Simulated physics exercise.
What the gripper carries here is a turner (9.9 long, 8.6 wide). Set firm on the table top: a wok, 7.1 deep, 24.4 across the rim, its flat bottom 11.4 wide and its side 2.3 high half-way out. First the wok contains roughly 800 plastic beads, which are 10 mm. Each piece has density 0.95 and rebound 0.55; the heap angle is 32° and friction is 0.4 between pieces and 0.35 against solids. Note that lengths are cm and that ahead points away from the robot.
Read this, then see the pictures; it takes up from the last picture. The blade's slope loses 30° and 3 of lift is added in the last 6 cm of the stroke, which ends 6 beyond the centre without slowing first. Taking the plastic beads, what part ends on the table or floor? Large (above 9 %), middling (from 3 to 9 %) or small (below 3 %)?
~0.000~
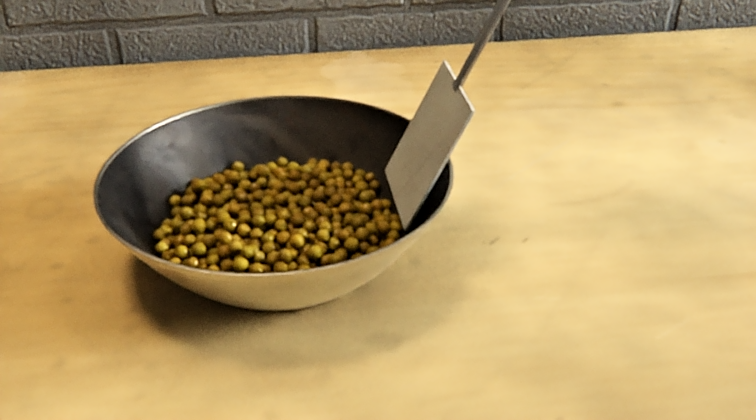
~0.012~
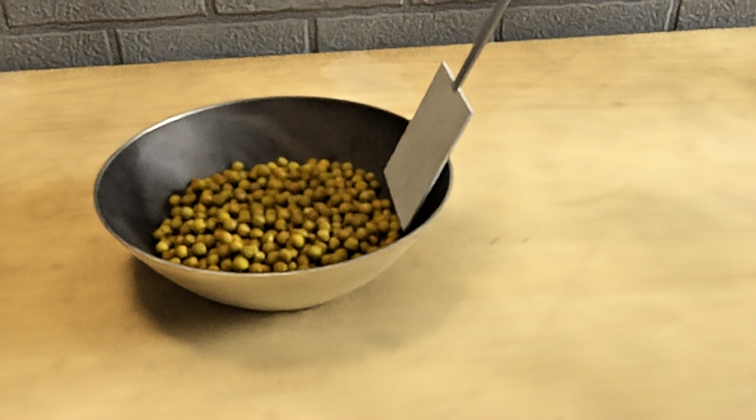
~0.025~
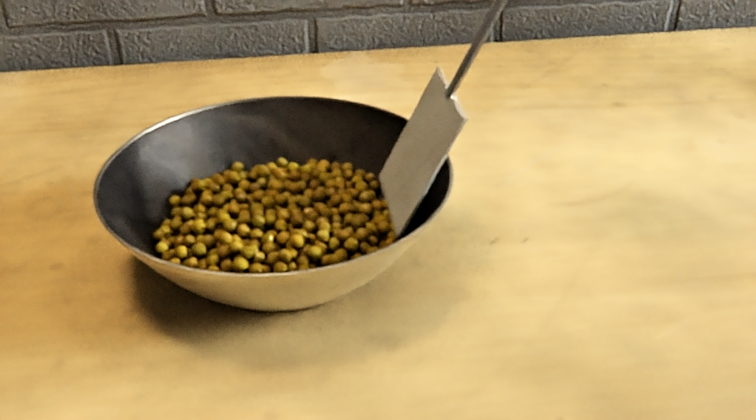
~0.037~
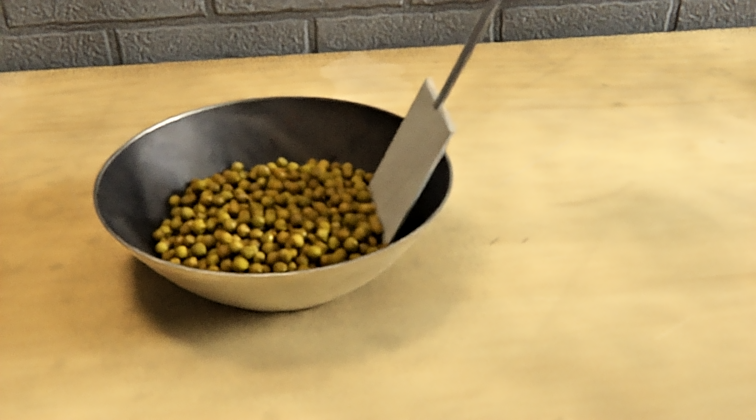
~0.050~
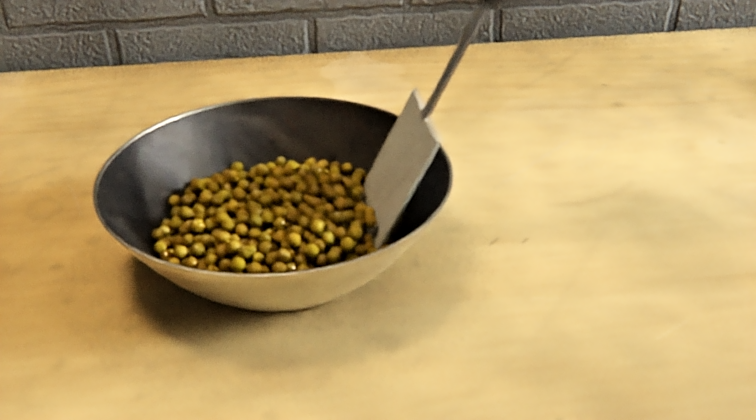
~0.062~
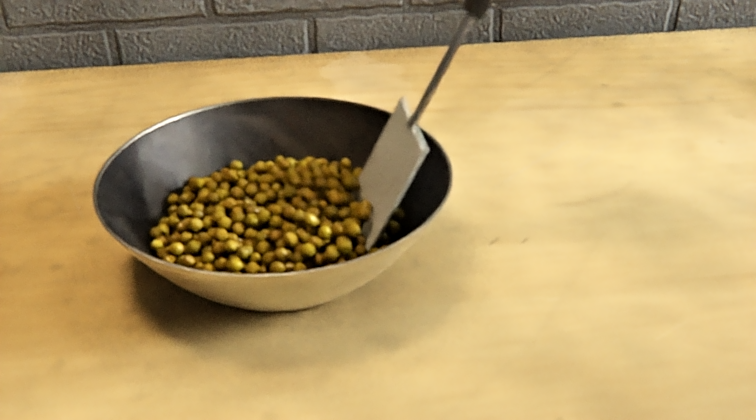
Middling; from 3 to 9 %.
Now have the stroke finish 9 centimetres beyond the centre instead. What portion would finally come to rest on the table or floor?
Result: Approx. 40 %.
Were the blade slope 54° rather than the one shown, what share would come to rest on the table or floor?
Result, estimated: 5 %.
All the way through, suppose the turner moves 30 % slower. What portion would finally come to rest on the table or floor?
0 %.
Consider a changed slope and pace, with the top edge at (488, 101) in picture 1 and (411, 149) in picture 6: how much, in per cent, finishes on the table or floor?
Off the vessel, on the table or floor: Some 20 percent.
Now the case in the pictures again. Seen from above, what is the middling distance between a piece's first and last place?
Level distance of roughly 3 cm.
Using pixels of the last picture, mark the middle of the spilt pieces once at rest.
Pixel estimate: About (6, 266).
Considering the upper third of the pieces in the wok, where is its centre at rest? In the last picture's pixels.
Look near (167, 206).
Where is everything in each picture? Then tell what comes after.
In the first frame, turner top edge at (459, 84), sloping 64°; upper third of the load around (281, 218), from x 160 to 395, top at y 165; 800 in the wok.
In the second frame, turner top edge at (457, 85), sloping 64°; upper third of the load around (281, 219), from x 160 to 395, top at y 165.
In the third frame, turner top edge at (451, 91), sloping 64°; upper third of the load around (281, 219), from x 160 to 395, top at y 165.
In the fourth frame, turner top edge at (440, 103), sloping 64°; upper third of the load around (277, 220), from x 160 to 395, top at y 165.
In the fifth frame, turner top edge at (426, 114), sloping 64°; upper third of the load around (281, 217), from x 160 to 395, top at y 160.
In the sixth frame, turner top edge at (413, 122), sloping 64°; upper third of the load around (281, 213), from x 155 to 400, top at y 160; 800 in the wok.
By 0.12 s, sloping 64°, highest piece 7 above the table; 800 in the wok.
By 0.17 s, sloping 51°, highest piece 7 above the table; 800 in the wok.
By 0.40 s, sloping 34°, highest piece 8 above the table; 753 in the wok, 21 on the table or floor, 26 on the blade or in flight.
By 1.45 s, sloping 34°, highest piece 8 above the table; 752 in the wok, 48 on the table or floor.
Final count, 752 in the wok, 48 on the table or floor. That is 6 % on the table or floor.
